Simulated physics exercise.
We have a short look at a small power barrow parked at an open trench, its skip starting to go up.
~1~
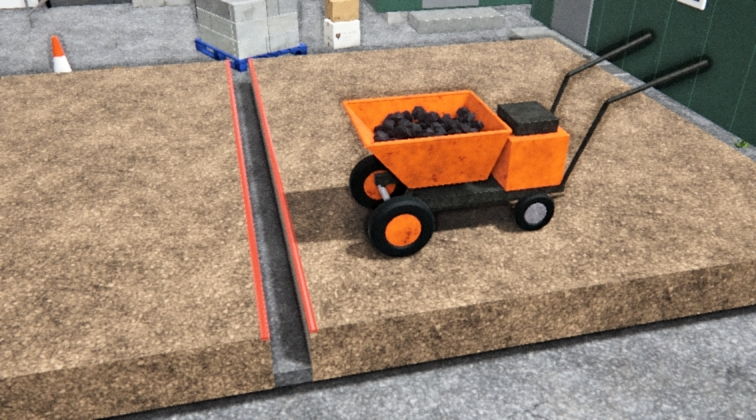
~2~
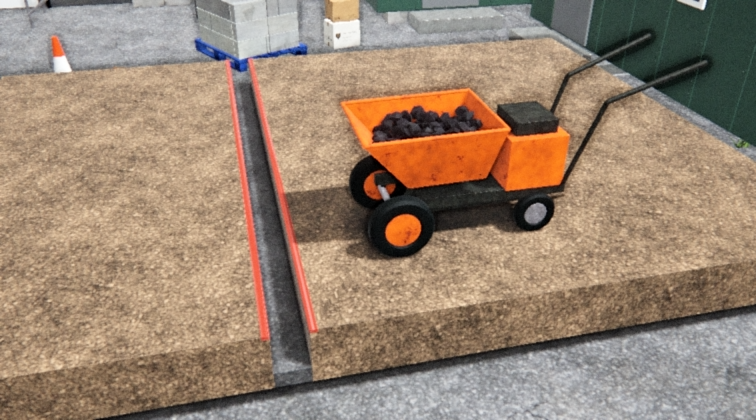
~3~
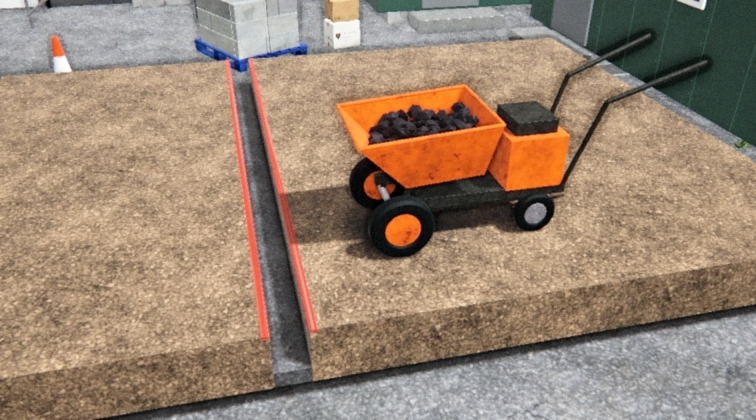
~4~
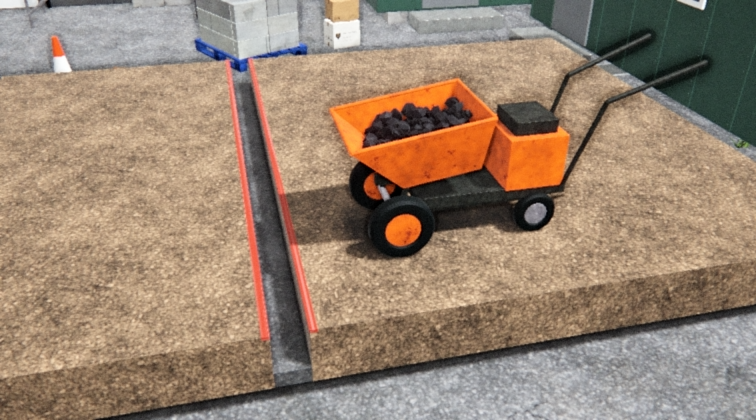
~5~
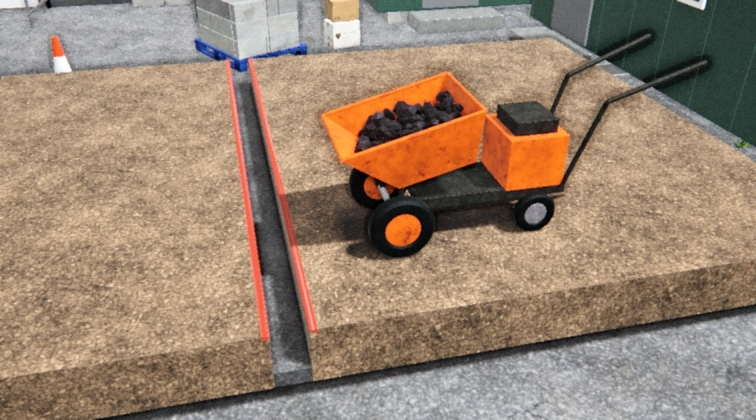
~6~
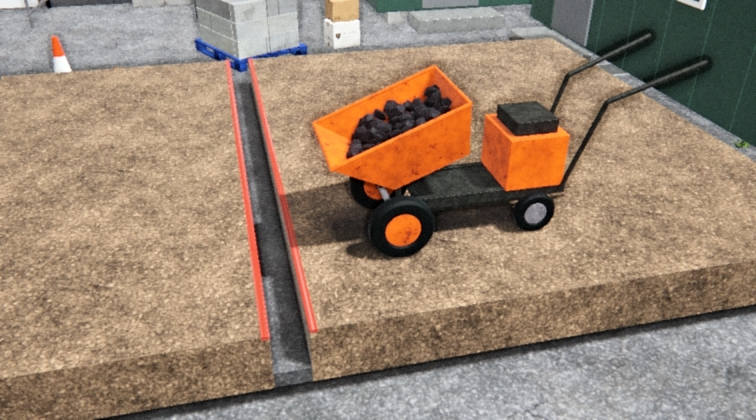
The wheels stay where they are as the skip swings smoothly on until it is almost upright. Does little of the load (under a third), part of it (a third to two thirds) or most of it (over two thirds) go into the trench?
Most of it goes into the trench.
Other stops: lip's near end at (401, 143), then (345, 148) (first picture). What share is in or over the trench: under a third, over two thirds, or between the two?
First: In the middle band. Second: One to two thirds.
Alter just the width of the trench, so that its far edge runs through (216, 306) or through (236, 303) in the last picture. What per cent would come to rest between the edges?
First one: 100 per cent; second one: 100 per cent.
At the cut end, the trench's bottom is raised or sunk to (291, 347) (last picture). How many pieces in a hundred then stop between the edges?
About 50 per cent.
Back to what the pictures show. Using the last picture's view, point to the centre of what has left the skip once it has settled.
(274, 263).
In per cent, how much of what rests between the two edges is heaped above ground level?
The answer is close to 10 per cent.
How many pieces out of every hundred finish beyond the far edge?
Roughly 10 in a hundred.
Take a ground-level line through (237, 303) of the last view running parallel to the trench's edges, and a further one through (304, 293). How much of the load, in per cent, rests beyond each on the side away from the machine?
I'd put it near 10 in a hundred, then near 90 in a hundred.
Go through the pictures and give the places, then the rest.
In the first frame, lip of the skip at (367, 146), level; top of the load at (437, 128), lumps of coal; first edge of the trench at (305, 293); far edge at (260, 299), the trench under half as wide as the skip, and about as deep as wide.
In the second frame, lip of the skip at (365, 147), tipped barely; top of the load at (435, 127).
In the third frame, lip of the skip at (360, 149), tipped barely; top of the load at (449, 122).
In the fourth frame, lip of the skip at (352, 154), tipped a little; top of the load at (442, 119).
In the fifth frame, lip of the skip at (342, 161), tipped clearly; top of the load at (443, 118).
In the sixth frame, lip of the skip at (332, 169), tipped clearly; top of the load at (432, 114); first edge of the trench at (305, 293); far edge at (260, 299).
Soon after the last picture, skip tipped steeply; all in the skip.
A little later, skip tipped right over; most in the skip; a stray few short of the trench; about a quarter in or heaped over the trench; a stray few falling.
Later still, skip tipped right over; a small part in the skip; a stray few short of the trench; most in or heaped over the trench; a small part beyond it.
At rest, skip tipped right over; a small part in the skip; a stray few short of the trench; most in or heaped over the trench; a small part beyond it.
